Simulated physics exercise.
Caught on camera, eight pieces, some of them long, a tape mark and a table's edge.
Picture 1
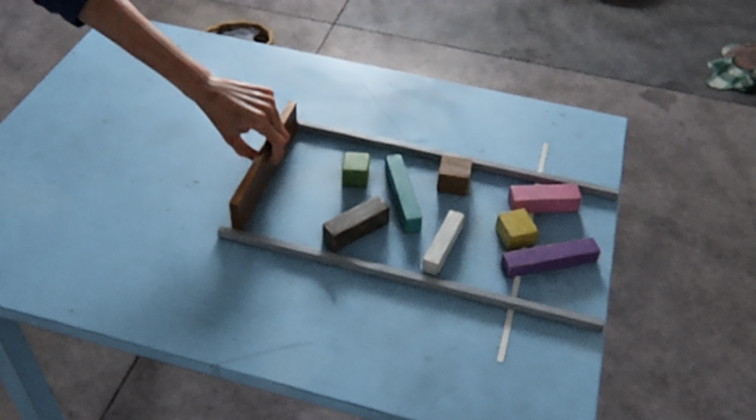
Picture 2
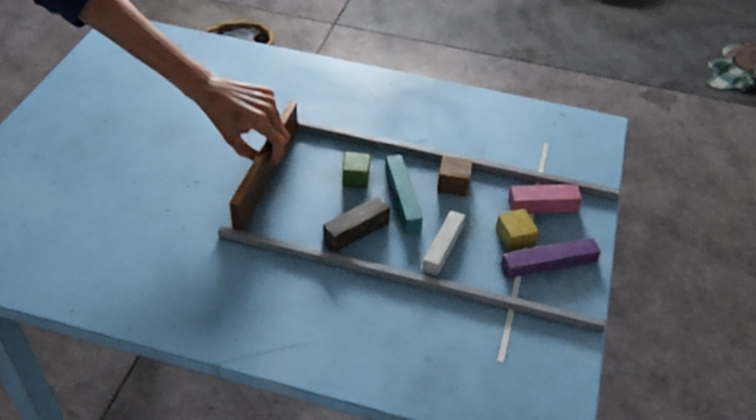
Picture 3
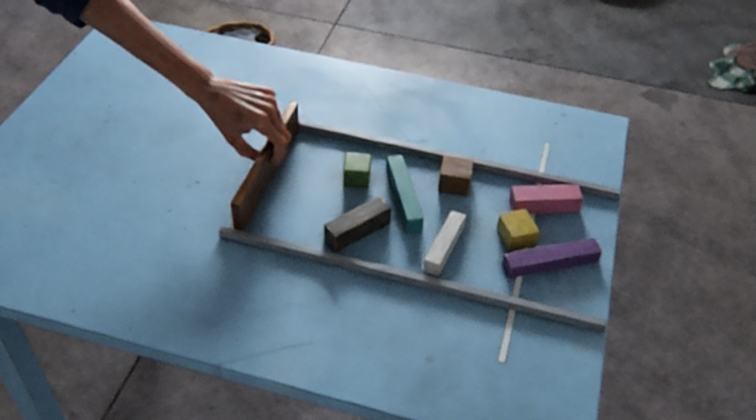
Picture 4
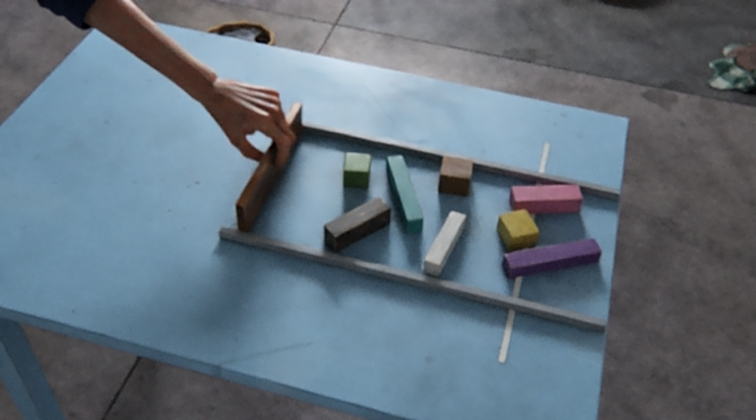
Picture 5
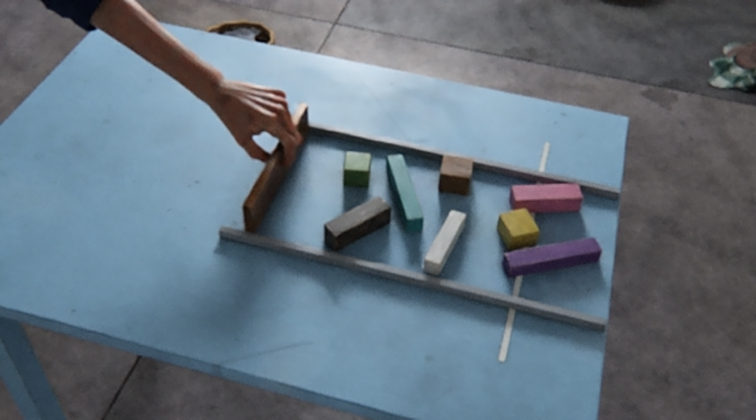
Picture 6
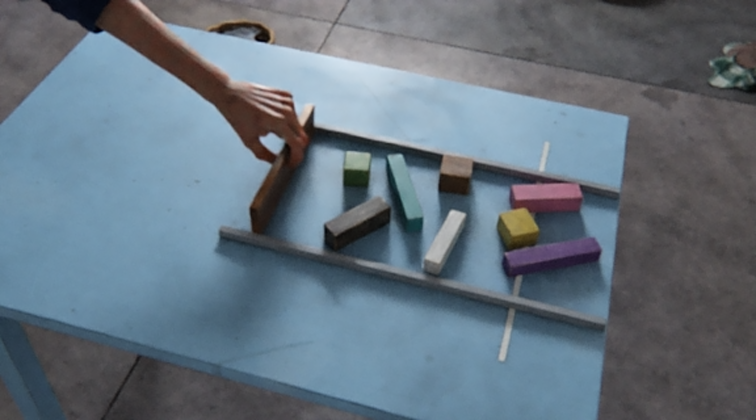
A hand slid a dark wooden board a short way to the right between two rails on a blue table, while the eight colored blocks ahead of it stayed where they were, untouched.
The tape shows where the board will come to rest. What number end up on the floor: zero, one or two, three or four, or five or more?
Here the number that fall off is one or two.
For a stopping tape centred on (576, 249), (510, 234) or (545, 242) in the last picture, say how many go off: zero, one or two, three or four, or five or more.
Taking them in turn, more than four; just one or two; one or two.
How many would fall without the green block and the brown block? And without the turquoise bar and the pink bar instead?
Fallen: 0, and 0 in the other try.
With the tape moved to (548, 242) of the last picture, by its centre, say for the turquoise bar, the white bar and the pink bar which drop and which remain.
The turquoise bar stays on; the white bar survives; the pink bar falls.
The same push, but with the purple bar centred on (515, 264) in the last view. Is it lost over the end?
The purple bar does not fall.
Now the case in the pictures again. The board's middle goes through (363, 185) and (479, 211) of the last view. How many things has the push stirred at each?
At the one place 3, at the other 8.
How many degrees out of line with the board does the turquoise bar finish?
About 0°.
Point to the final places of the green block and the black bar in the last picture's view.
Near (546, 213) and (534, 260).
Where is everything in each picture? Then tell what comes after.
In the first picture, purple bar (551, 257); pink bar (544, 199); yellow block (516, 229); board (266, 164); tape (526, 238).
In the second picture, pink bar (545, 199); black bar (357, 224).
In the third picture, yellow block (518, 230); turquoise bar (404, 193).
In the fourth picture, purple bar (552, 258); brown block (456, 176).
In the fifth picture, pink bar (546, 198); green block (357, 169).
In the sixth picture, purple bar (552, 257); pink bar (546, 198); yellow block (518, 229); board (284, 167); tape (528, 238).
Early on, none off yet; purple bar at rest near (552, 257); pink bar at rest near (546, 198); yellow block at rest near (518, 229).
A while later, none off yet; purple bar at rest near (552, 257); pink bar travelled a little near (573, 203); yellow block moving near (523, 229).
Finally, the number that fall off is one or two; lost, pink bar.
